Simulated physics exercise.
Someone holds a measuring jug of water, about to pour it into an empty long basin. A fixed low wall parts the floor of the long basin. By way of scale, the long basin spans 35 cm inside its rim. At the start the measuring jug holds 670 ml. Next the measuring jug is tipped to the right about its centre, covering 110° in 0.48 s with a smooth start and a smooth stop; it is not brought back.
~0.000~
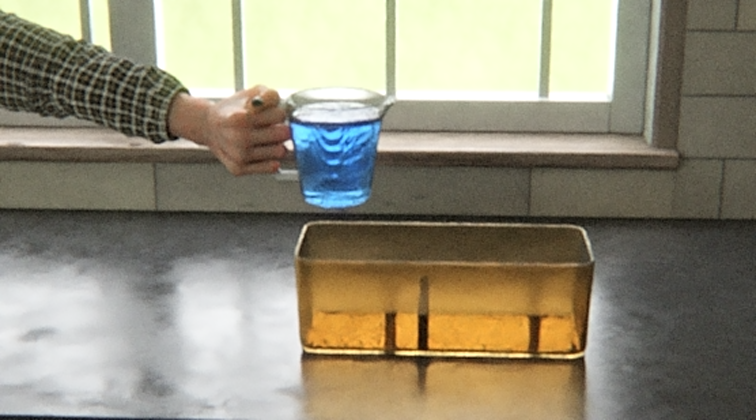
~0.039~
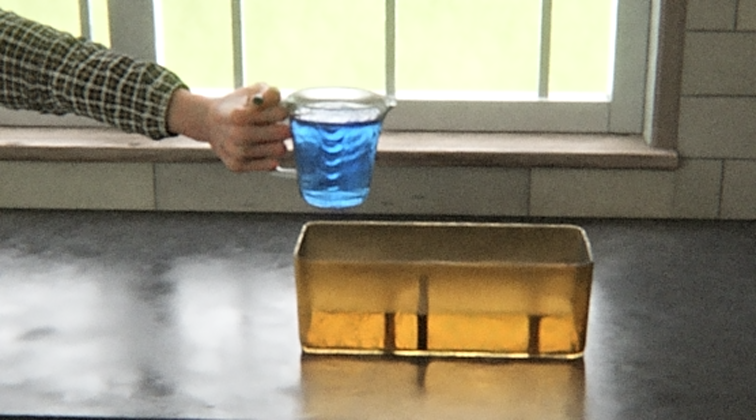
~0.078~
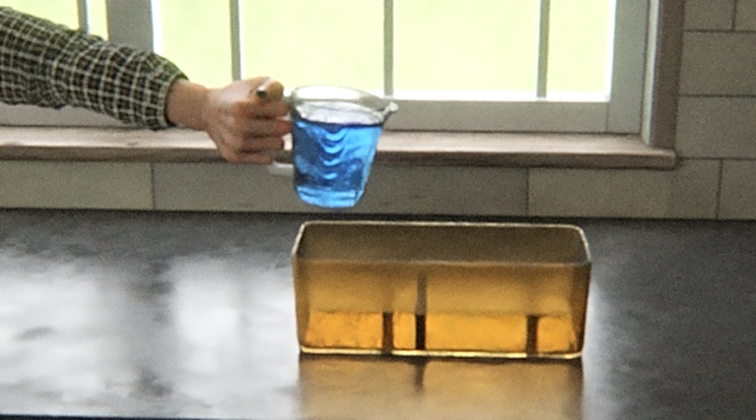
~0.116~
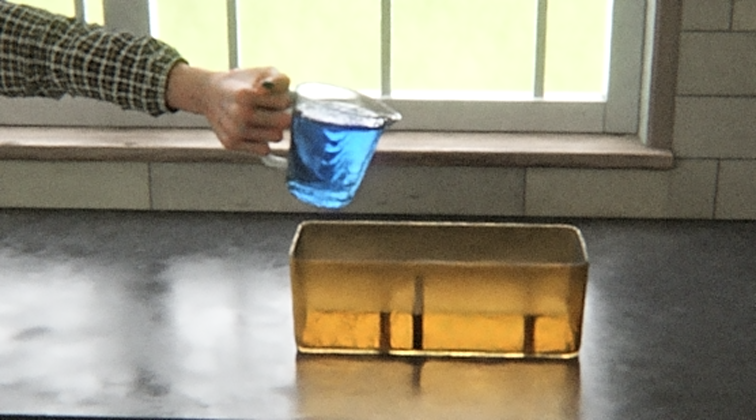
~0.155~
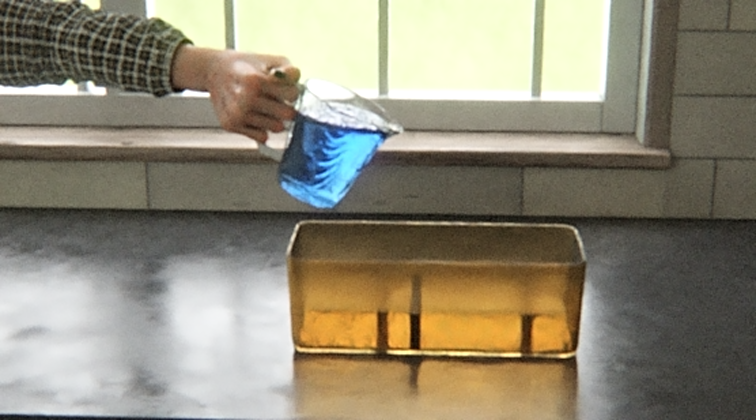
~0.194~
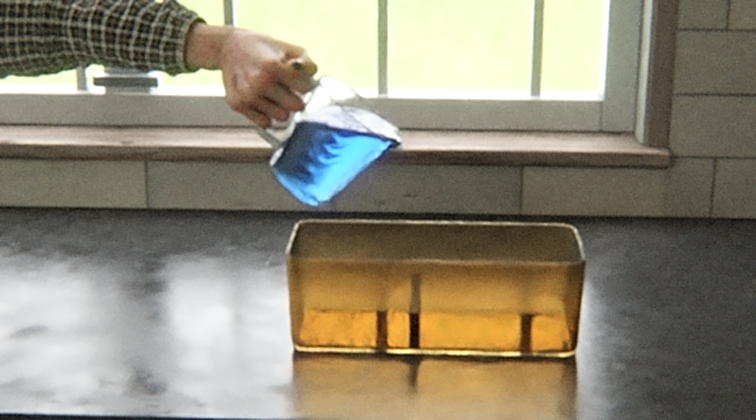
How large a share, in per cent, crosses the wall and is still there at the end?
A share of about 62 per cent.
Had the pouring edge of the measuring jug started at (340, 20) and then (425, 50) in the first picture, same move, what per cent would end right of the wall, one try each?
The first try gives 20 percent and the second 90 percent.
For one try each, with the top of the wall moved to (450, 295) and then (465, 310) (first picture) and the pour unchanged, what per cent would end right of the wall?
The first gives near 20 per cent and the second near 20 per cent.
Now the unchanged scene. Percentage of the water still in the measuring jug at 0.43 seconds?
Portion remaining: Approx. 40 per cent.
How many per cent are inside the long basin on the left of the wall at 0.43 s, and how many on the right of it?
Around 5 percent on the left and 34 on the right.
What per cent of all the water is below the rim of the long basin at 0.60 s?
Around 86 per cent of the whole.
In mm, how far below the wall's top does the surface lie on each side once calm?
Left side: Around 34 mm. Right side: Around 30 mm.
By 0.43 s the tilt is 107° and 39 per cent is still to pour, 5 is left of the wall and 34 right of it.
By 0.60 s the tilt is 110° and 5 per cent is still to pour, 30 is left of the wall and 55 right of it.
By 0.78 s the tilt is 110° and 0 per cent is still to pour, 36 is left of the wall and 61 right of it.
By 0.98 s the tilt is 110° and 0 per cent is still to pour, 36 is left of the wall and 62 right of it.
At rest 36 per cent lies left of the wall, 62 right of it and 2 outside.
